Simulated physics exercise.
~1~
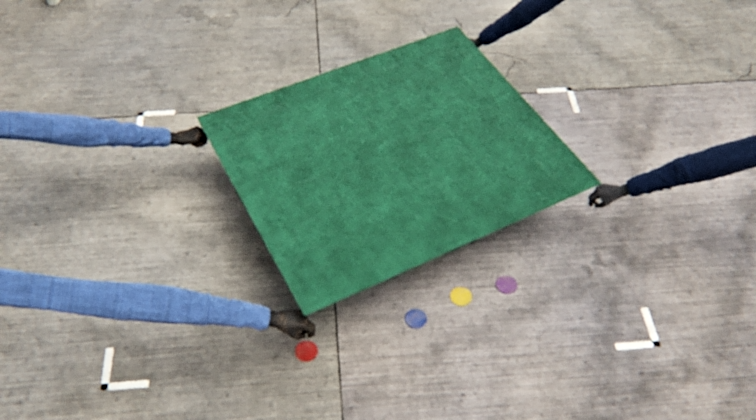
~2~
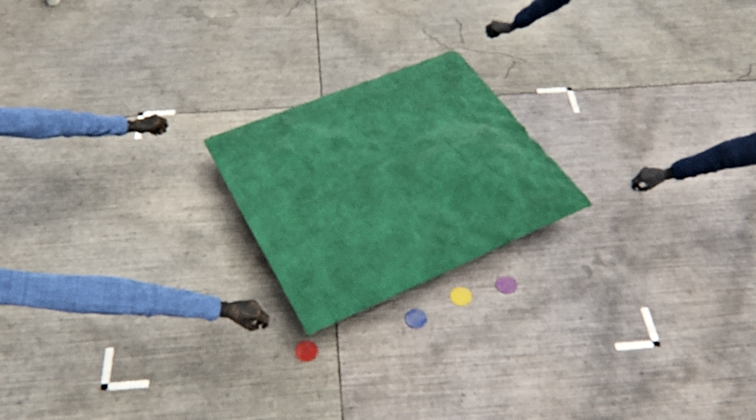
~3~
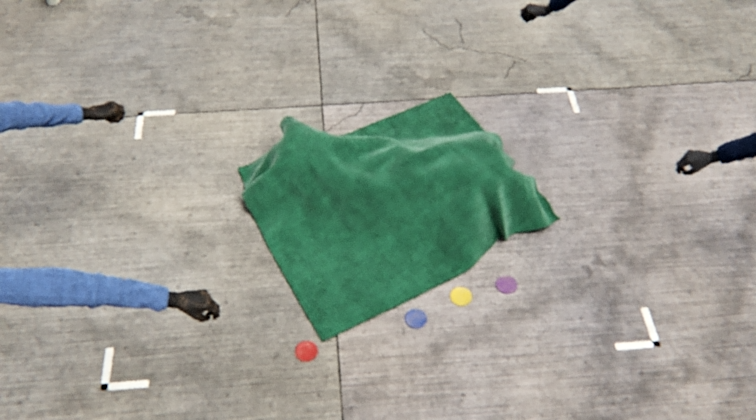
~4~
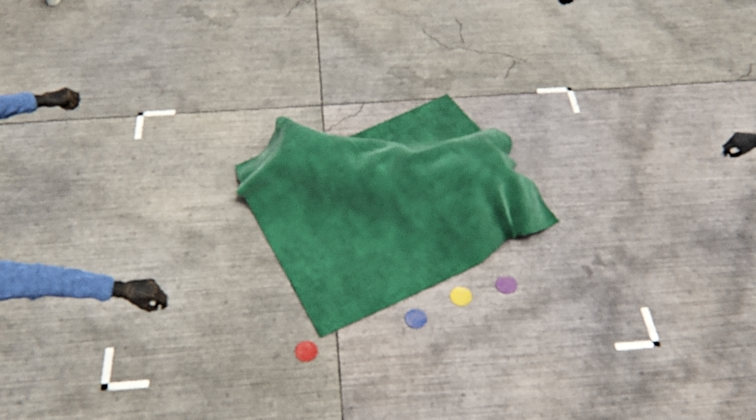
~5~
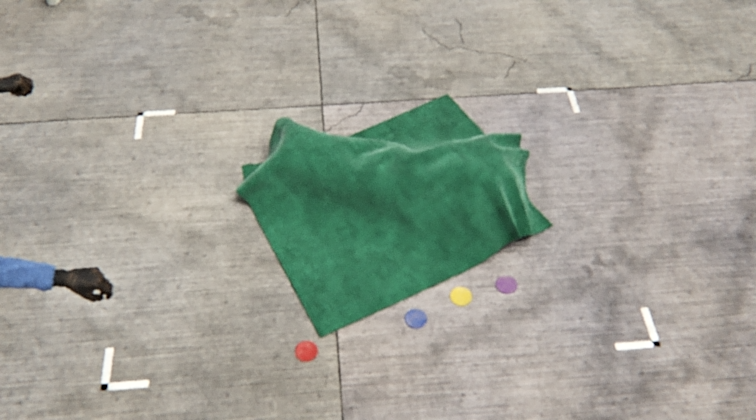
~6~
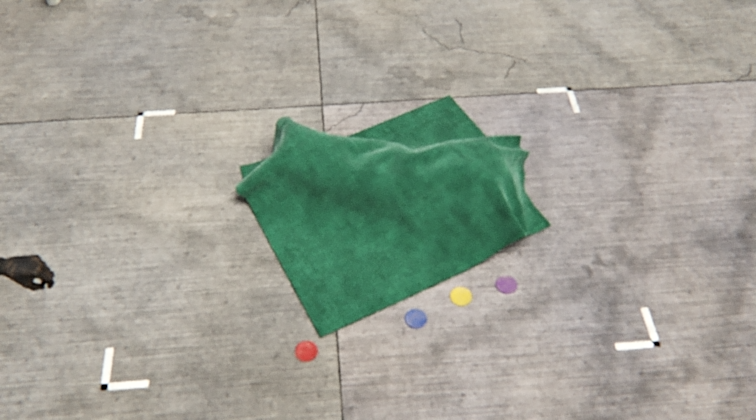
Green sheet dropping from four hands onto concrete, draping over hidden raised shapes, with four coloured discs left uncovered as hands withdraw.
